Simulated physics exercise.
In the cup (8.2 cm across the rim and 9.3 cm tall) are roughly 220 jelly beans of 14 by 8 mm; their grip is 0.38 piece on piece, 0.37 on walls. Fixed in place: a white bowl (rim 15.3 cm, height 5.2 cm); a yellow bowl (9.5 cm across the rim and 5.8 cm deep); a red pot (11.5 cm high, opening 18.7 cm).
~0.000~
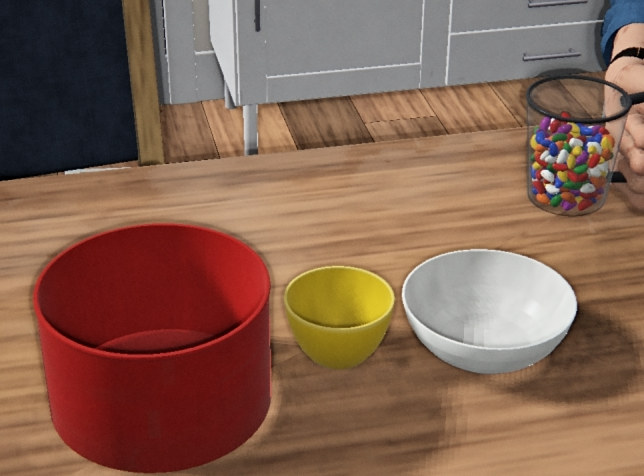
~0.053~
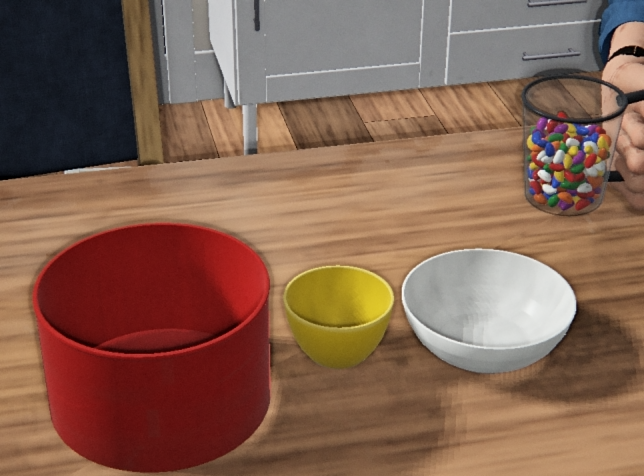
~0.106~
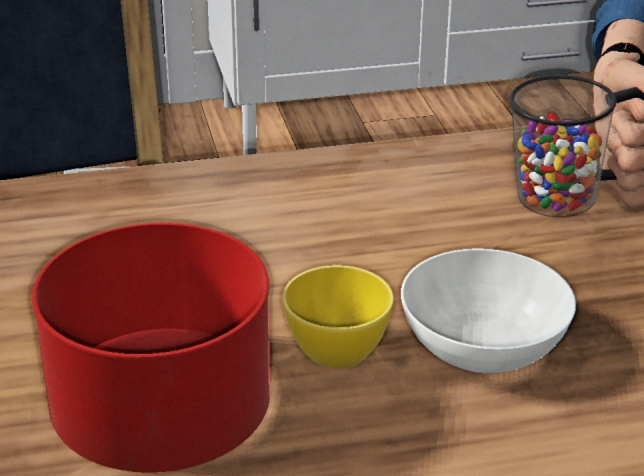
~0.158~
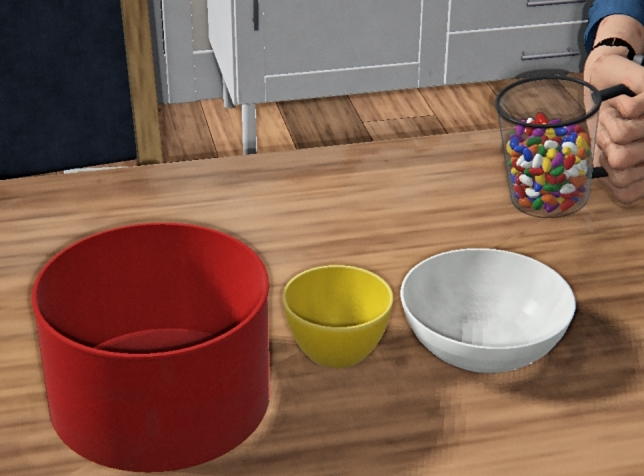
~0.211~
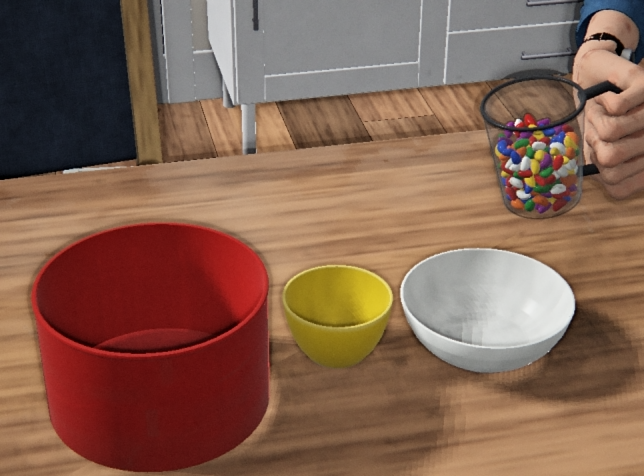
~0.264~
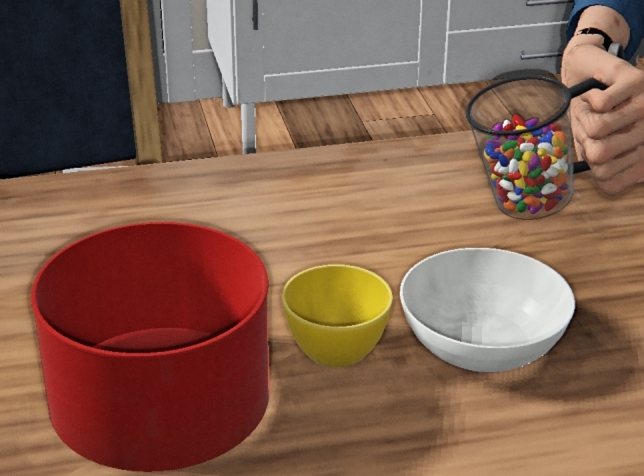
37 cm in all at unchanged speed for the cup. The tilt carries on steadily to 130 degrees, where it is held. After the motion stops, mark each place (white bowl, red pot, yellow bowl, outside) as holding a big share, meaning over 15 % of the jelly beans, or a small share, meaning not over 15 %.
White bowl: Small share; red pot: Big share; yellow bowl: Small share; outside everything: Small share.
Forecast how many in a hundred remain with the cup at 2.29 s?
Estimated remainder: 0 %.
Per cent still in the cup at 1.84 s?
Remaining share: Approx. 5 %.
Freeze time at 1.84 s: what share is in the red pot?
By then, around 95 percent is in.
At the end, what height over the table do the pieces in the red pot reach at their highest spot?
Some 3.5 centimetres.
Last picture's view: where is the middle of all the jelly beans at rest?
About pixel (105, 389).
After 0.87 s, tilt 59 degrees; cup 100 %; middle of all pieces near (412, 173).
After 1.38 s, tilt 97 degrees; cup 95 %, red pot 5 %; middle of all pieces near (295, 189).
After 1.84 s, tilt 129 degrees; cup 5 %, red pot 95 %; middle of all pieces near (122, 358).
After 2.29 s, tilt 130 degrees; red pot 100 %; middle of all pieces near (112, 387).
In the end, at 2.6 s, outside 0 %, cup 0 %, yellow bowl 0 %, white bowl 0 %, red pot 100 %.
